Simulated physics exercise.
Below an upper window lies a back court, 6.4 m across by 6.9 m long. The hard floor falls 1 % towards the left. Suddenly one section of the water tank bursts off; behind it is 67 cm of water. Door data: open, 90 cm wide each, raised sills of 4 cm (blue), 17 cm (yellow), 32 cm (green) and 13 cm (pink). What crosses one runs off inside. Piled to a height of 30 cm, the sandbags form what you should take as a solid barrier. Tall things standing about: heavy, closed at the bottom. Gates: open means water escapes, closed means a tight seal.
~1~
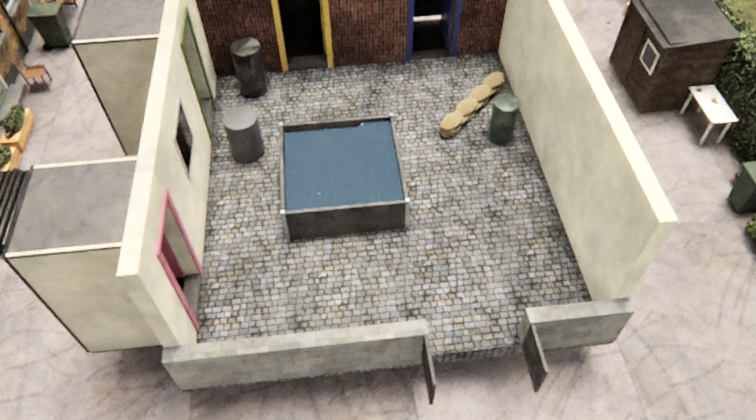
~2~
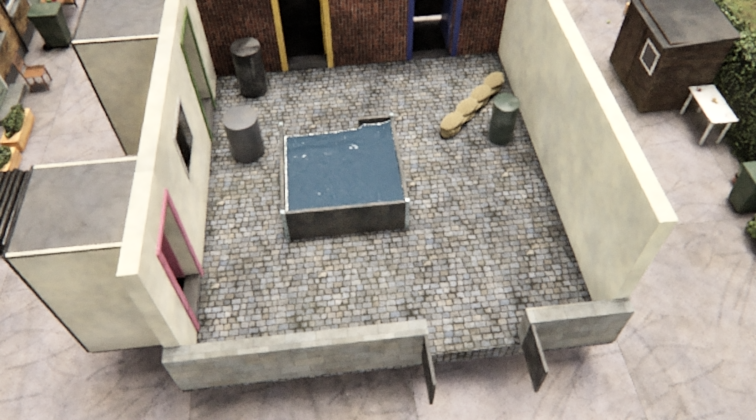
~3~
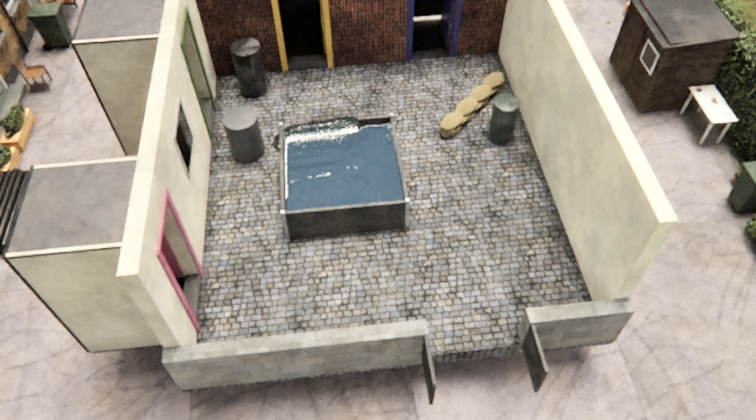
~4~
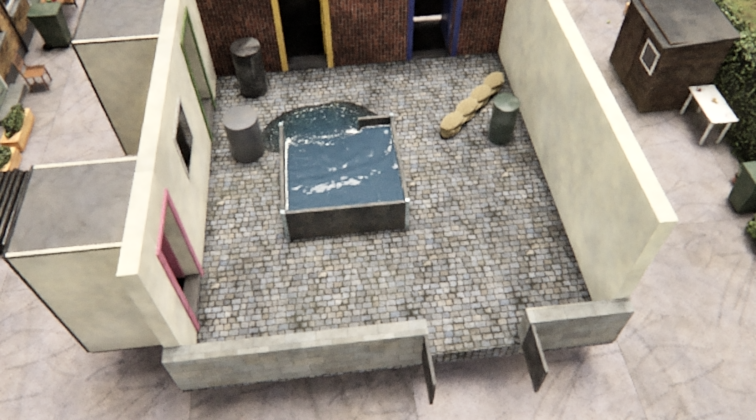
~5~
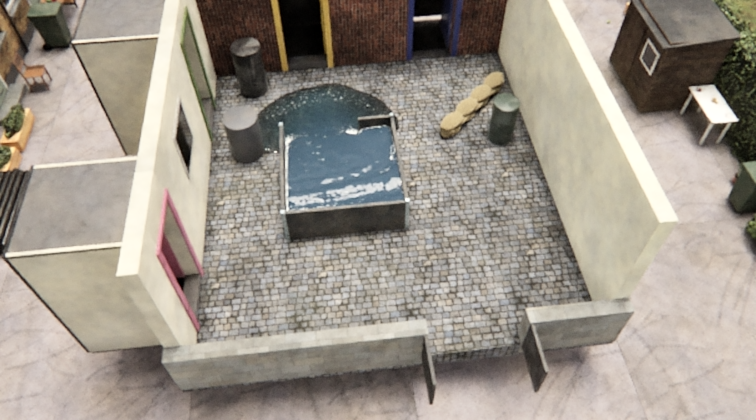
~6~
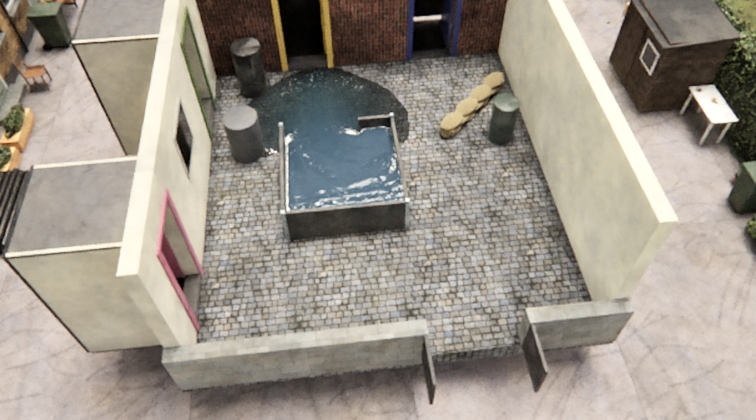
We see a walled cobbled courtyard with a square tank of still blue water; part of its far side gives way, the surface ripples and churns, and water pours out behind it, spreading in a widening dark pool across the paving.
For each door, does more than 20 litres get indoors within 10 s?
Door by door: Blue door - yes; yellow door - yes; green door - no; pink door - no.
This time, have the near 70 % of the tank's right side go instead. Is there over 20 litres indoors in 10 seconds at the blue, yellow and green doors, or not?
Log - blue: Threshold not reached, yellow: Threshold not reached, green: Threshold not reached.
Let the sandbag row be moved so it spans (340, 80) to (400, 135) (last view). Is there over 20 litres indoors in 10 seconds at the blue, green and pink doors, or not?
Then the blue door is short of it, the green door short of it, the pink door short of it.
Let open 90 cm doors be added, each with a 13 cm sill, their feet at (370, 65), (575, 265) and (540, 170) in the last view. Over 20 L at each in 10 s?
Door 1: Higher; door 2: Lower; door 3: Lower.
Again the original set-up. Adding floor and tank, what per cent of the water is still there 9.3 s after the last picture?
Roughly 84 per cent is still there.
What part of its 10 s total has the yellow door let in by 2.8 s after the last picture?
Fraction in by then: Around 95 per cent.
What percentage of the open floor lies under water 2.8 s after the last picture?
Wet share: Near 35 percent.
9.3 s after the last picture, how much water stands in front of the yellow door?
Around 9.5 cm deep.
Then, 0.7 s after the last picture water covers 20 % of the floor and is deepest (40 cm) near (274, 73); blue door not reached, yellow door 37 cm at the sill, 66 L in, green door 3 cm at the sill, 0 L in, pink door not reached.
Then, 1.5 s after the last picture water covers 25 % of the floor and is deepest (44 cm) near (217, 78); blue door 8 cm at the sill, 1 L in, yellow door 36 cm at the sill, 162 L in, green door 15 cm at the sill, 0 L in, pink door not reached.
Then, 2.8 s after the last picture water covers 35 % of the floor and is deepest (27 cm) near (217, 78); blue door 7 cm at the sill, 9 L in, yellow door 23 cm at the sill, 246 L in, green door 19 cm at the sill, 0 L in, pink door not reached.
Then, 5.3 s after the last picture water covers 60 % of the floor and is deepest (23 cm) near (217, 78); blue door 12 cm at the sill, 30 L in, yellow door 15 cm at the sill, 260 L in, green door 16 cm at the sill, 1 L in, pink door 2 cm at the sill, 0 L in.
Then, 9.3 s after the last picture water covers 85 % of the floor and is deepest (12 cm) near (195, 367); blue door 10 cm at the sill, 147 L in, yellow door 9 cm at the sill, 260 L in, green door 10 cm at the sill, 1 L in, pink door 10 cm at the sill, 0 L in.
